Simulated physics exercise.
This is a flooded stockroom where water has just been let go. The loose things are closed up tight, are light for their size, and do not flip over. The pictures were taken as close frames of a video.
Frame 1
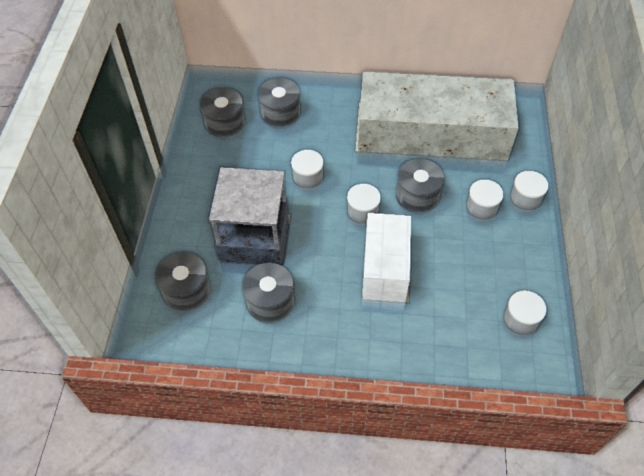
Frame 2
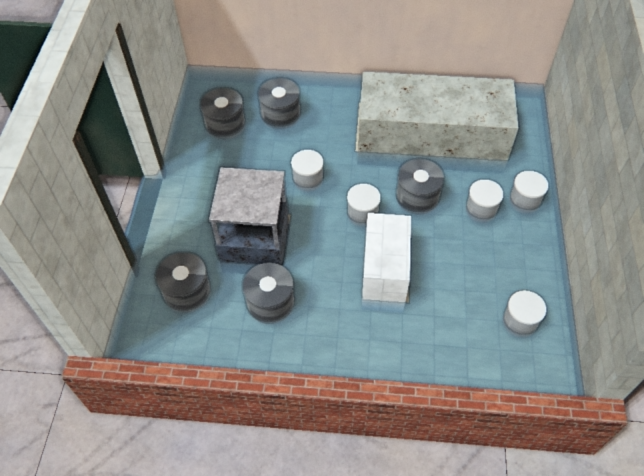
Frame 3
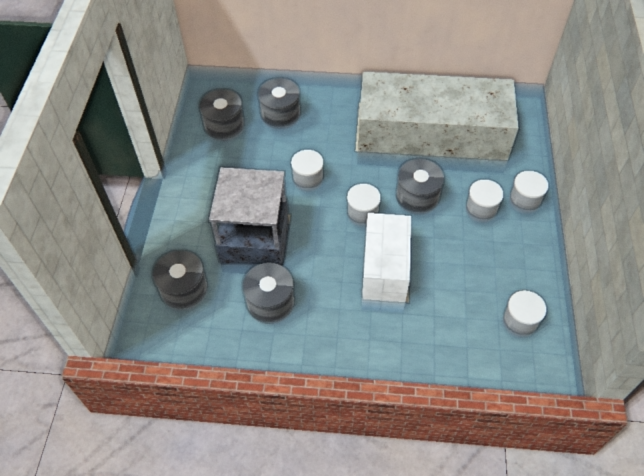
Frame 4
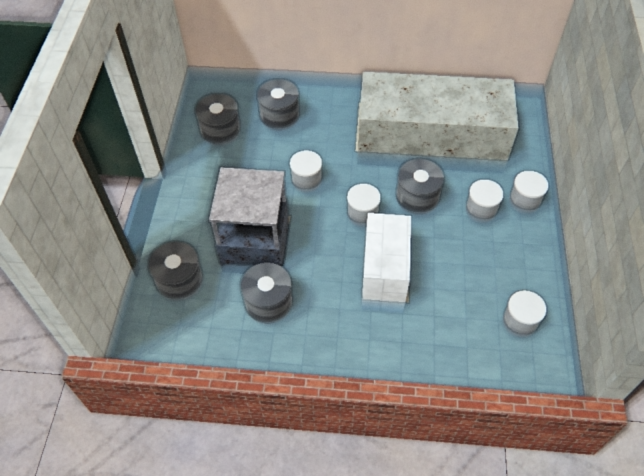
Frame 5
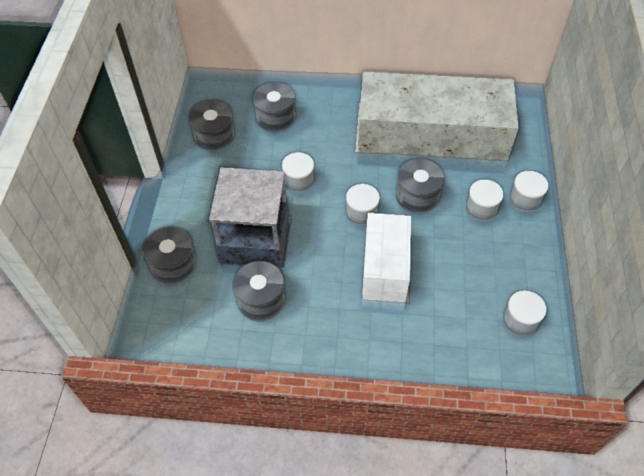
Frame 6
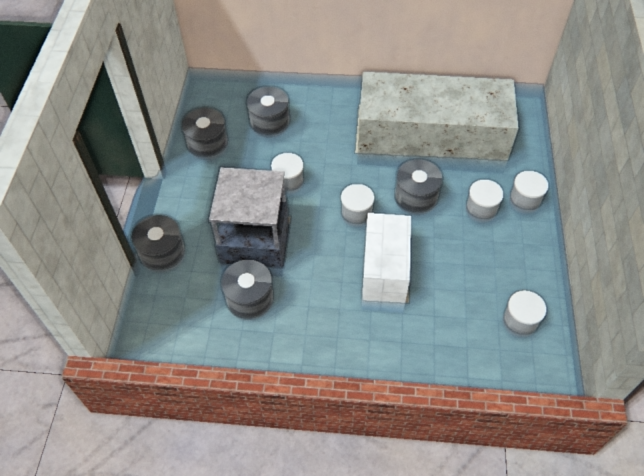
Flooded stockroom with a dark door opening in the left wall, then floating grey and white tubs drifting slowly towards the doorway.
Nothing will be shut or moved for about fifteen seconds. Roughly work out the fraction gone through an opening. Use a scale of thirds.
On that scale, two thirds or above.
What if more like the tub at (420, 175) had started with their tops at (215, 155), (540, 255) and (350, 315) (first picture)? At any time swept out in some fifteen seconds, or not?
Exits, remains, exits.
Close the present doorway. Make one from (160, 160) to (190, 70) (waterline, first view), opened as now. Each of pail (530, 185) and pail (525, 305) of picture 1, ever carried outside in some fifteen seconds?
First retained, second retained.
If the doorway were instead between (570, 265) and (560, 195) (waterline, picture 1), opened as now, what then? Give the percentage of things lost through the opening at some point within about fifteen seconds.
60 %.
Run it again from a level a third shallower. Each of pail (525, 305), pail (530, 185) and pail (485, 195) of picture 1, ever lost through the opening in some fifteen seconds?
In the order given: Never lost, never lost and never lost.
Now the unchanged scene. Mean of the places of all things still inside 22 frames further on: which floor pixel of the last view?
(392, 235).
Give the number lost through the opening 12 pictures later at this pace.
4.
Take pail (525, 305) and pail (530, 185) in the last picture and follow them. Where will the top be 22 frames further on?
At about (489, 318) and (489, 189).
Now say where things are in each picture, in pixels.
The first picture shows a tub at (181, 273), afloat; a tub at (221, 103), afloat; 0 of 10 have shifted.
The second picture shows a tub at (181, 273), afloat; a tub at (221, 103) floats; 0 of 10 have shifted.
The third picture shows a tub at (178, 271), afloat, close to its start; a tub at (220, 104), afloat; 0 of 10 have shifted.
The fourth picture shows a tub at (173, 262), afloat, close to its start; a tub at (216, 109) floats, close to its start; 2 of 10 have shifted.
The fifth picture shows a tub at (167, 247) floats, a stride from its start; a tub at (210, 115), afloat, close to its start; 5 of 10 have shifted.
The sixth picture shows a tub at (156, 234) floats, a stride from its start; a tub at (203, 123), afloat, a stride from its start; 6 of 10 have shifted.
A moment on, 1 of 10 are out; 9 afloat.
Next, 4 of 10 are out; 6 afloat.
Later, 6 of 10 are out; 4 afloat.
In the end, 7 of 10 are out; 3 afloat.
